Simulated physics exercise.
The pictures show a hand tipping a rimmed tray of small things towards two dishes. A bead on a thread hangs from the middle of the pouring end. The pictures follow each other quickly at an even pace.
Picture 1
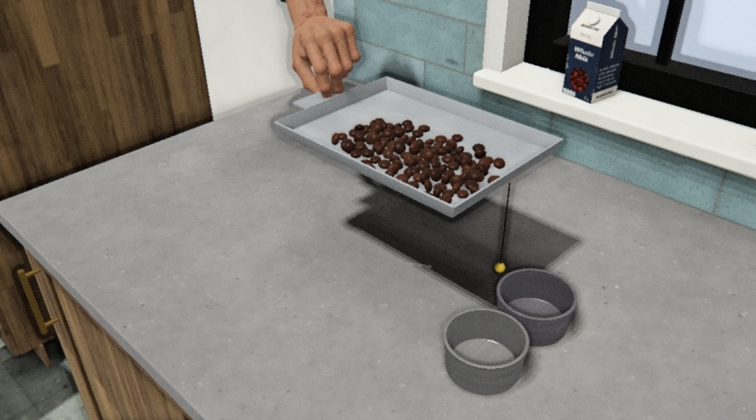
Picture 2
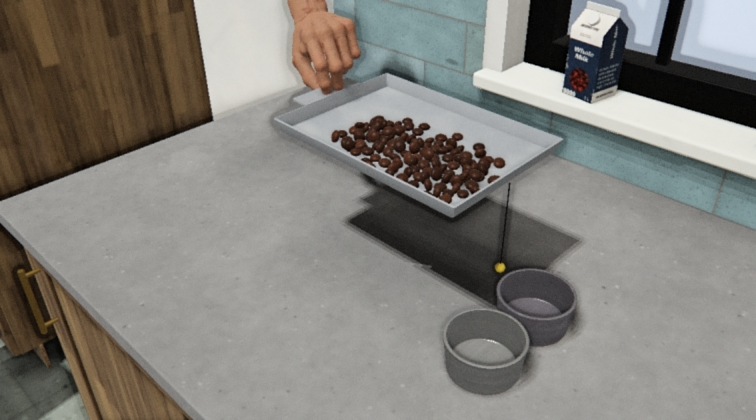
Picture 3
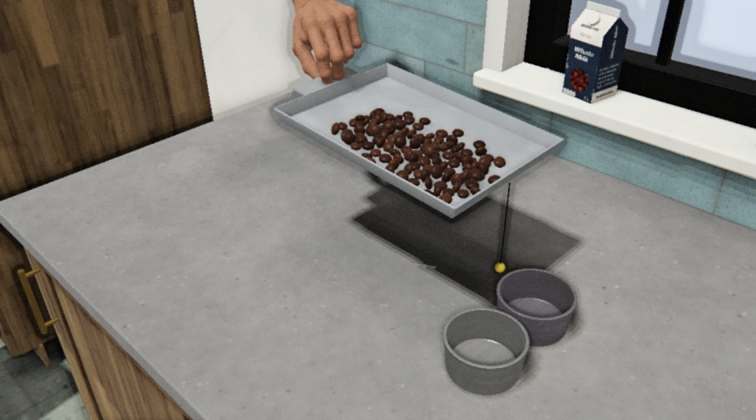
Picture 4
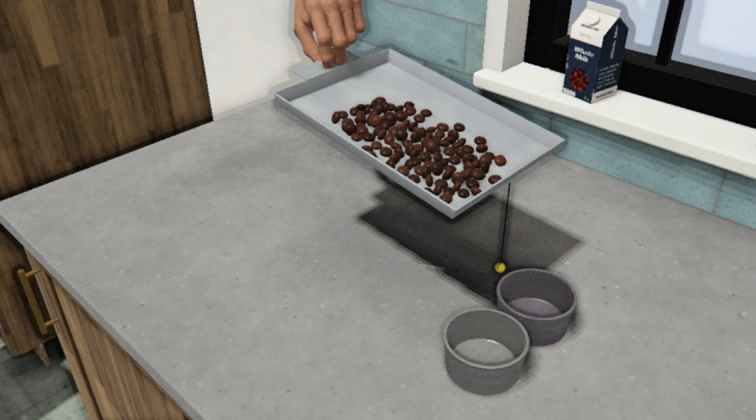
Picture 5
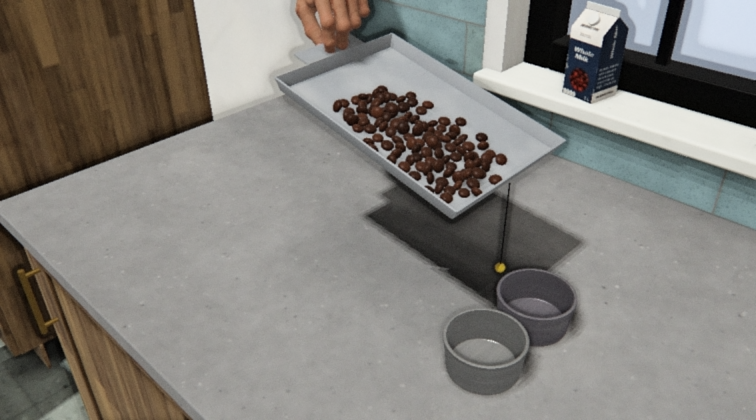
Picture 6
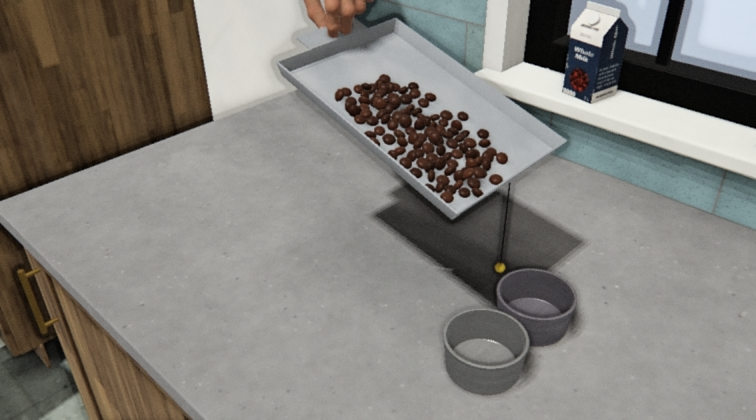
The footage shows a hand gradually raising the far end of a rimmed gray tray of small brown pieces above a countertop, steepening its tilt, while two empty round dishes and a yellow bead on a dark thread stay still.
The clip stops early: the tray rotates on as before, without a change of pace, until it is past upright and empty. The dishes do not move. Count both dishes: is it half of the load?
Caught overall: Over half.
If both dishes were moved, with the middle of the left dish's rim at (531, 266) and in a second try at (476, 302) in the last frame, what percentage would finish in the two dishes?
Near 10 % and 20 %.
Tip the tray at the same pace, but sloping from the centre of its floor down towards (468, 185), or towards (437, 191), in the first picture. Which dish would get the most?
In turn: The left-hand dish; left.
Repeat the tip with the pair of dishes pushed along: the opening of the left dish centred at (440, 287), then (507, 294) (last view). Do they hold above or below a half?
In turn: The smaller part; under half.
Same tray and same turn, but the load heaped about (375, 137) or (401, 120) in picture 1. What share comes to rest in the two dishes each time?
Near 70 % and 60 %.
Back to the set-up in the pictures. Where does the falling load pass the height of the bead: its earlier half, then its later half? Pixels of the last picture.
Early half (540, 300), late half (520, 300).
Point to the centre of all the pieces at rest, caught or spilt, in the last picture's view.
Roughly at (530, 328).
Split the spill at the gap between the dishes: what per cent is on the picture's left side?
Close to 10 per cent.
Just after the last frame, tray tipped steeply; almost all on the tray; just a few in the air.
A moment on, tray tipped past a quarter turn; about a tenth on the tray; roughly a quarter in the left dish; roughly a third in the right dish; roughly a quarter outside both; roughly a quarter in the air.
Further on, tray tipped past a quarter turn; roughly a third in the left dish; roughly a third in the right dish; roughly a quarter outside both.
When it is over, tray tipped past a quarter turn; roughly a third in the left dish; roughly a third in the right dish; roughly a quarter outside both.
